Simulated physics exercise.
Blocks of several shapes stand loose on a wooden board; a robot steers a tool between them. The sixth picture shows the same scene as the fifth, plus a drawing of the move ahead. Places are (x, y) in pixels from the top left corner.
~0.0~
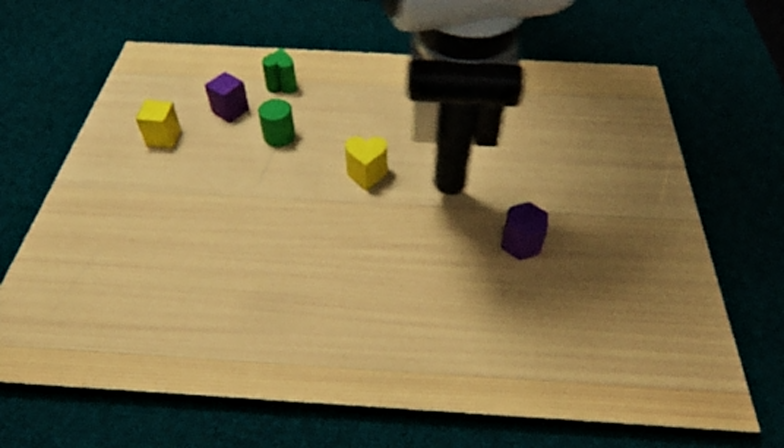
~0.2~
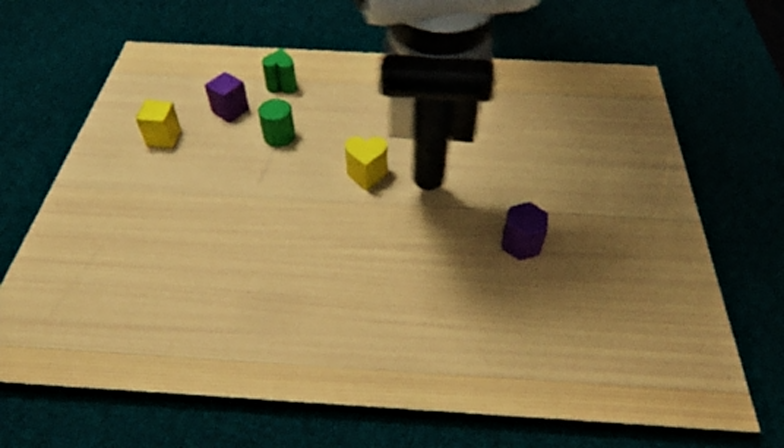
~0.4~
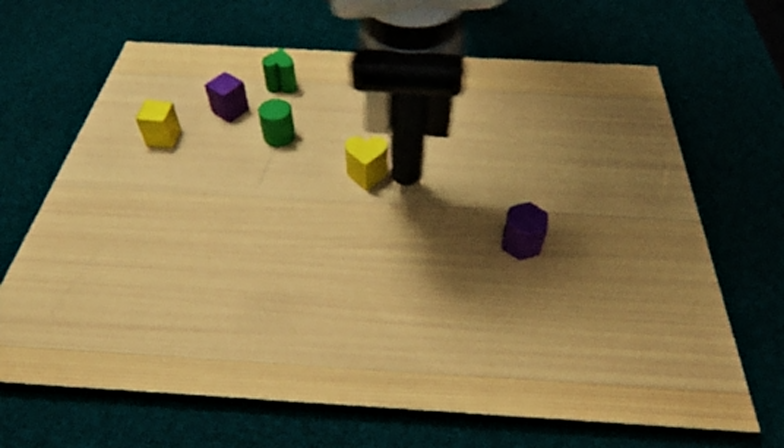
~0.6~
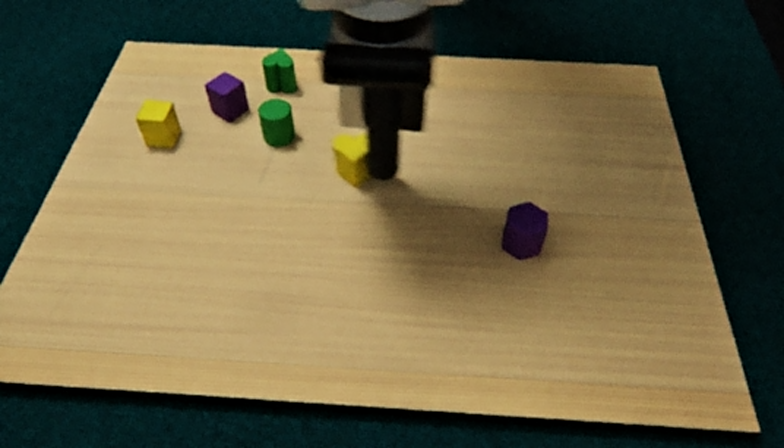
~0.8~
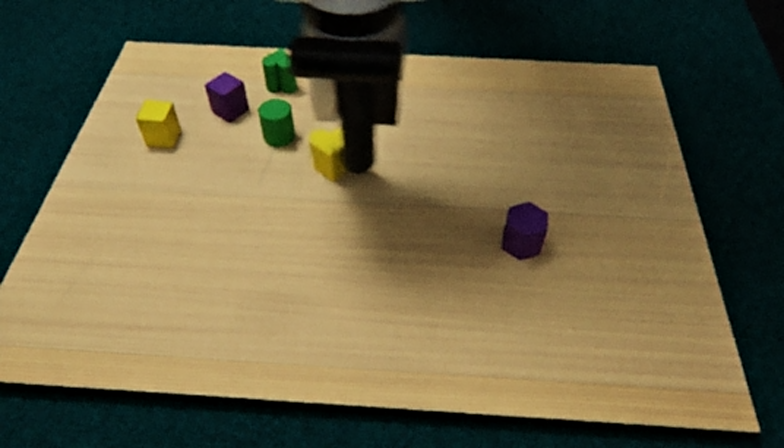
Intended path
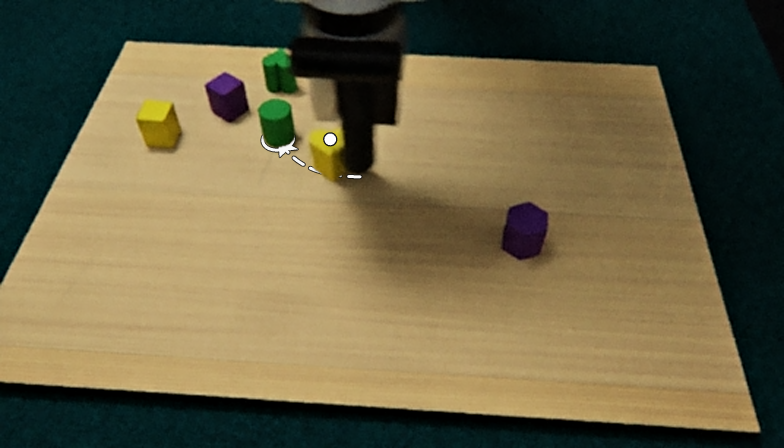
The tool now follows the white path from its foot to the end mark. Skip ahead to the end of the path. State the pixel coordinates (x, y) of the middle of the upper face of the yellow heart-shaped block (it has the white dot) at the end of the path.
Located at (242, 114).
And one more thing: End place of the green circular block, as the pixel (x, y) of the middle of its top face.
My best guess is (257, 90).
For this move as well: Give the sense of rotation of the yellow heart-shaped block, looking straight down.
Seen from above, its turn is counter-clockwise.
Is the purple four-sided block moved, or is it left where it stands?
That block stays.
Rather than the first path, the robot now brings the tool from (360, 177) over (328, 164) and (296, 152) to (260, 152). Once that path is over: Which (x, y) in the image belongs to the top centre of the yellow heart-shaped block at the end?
Around (228, 115).
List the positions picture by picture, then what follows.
In the first picture, lower end of the tool at (450, 184), tops of blocks, purple four-sided block at (224, 83), green circular block at (274, 108), yellow heart-shaped block at (366, 148).
In the second picture, tool at (429, 180), blocks as before.
In the third picture, tool at (407, 175), blocks as before.
In the fourth picture, tool at (383, 170), yellow heart-shaped block at (354, 145).
In the fifth picture, tool at (360, 164), purple four-sided block at (224, 83), green circular block at (274, 108), yellow heart-shaped block at (330, 139).
The drawn path runs from (360, 177) via (325, 173) and (296, 160), ending at (278, 139); the dot is on the yellow heart-shaped block.
What follows on the original path. One third of the way, tool at (322, 160); yellow heart-shaped block at (294, 132).
Two thirds of the way, tool at (294, 146); green circular block at (268, 101); yellow heart-shaped block at (264, 123).
At the end, tool at (276, 126); purple four-sided block not moved; green circular block at (257, 90); yellow heart-shaped block at (242, 114), turned 45° anticlockwise.
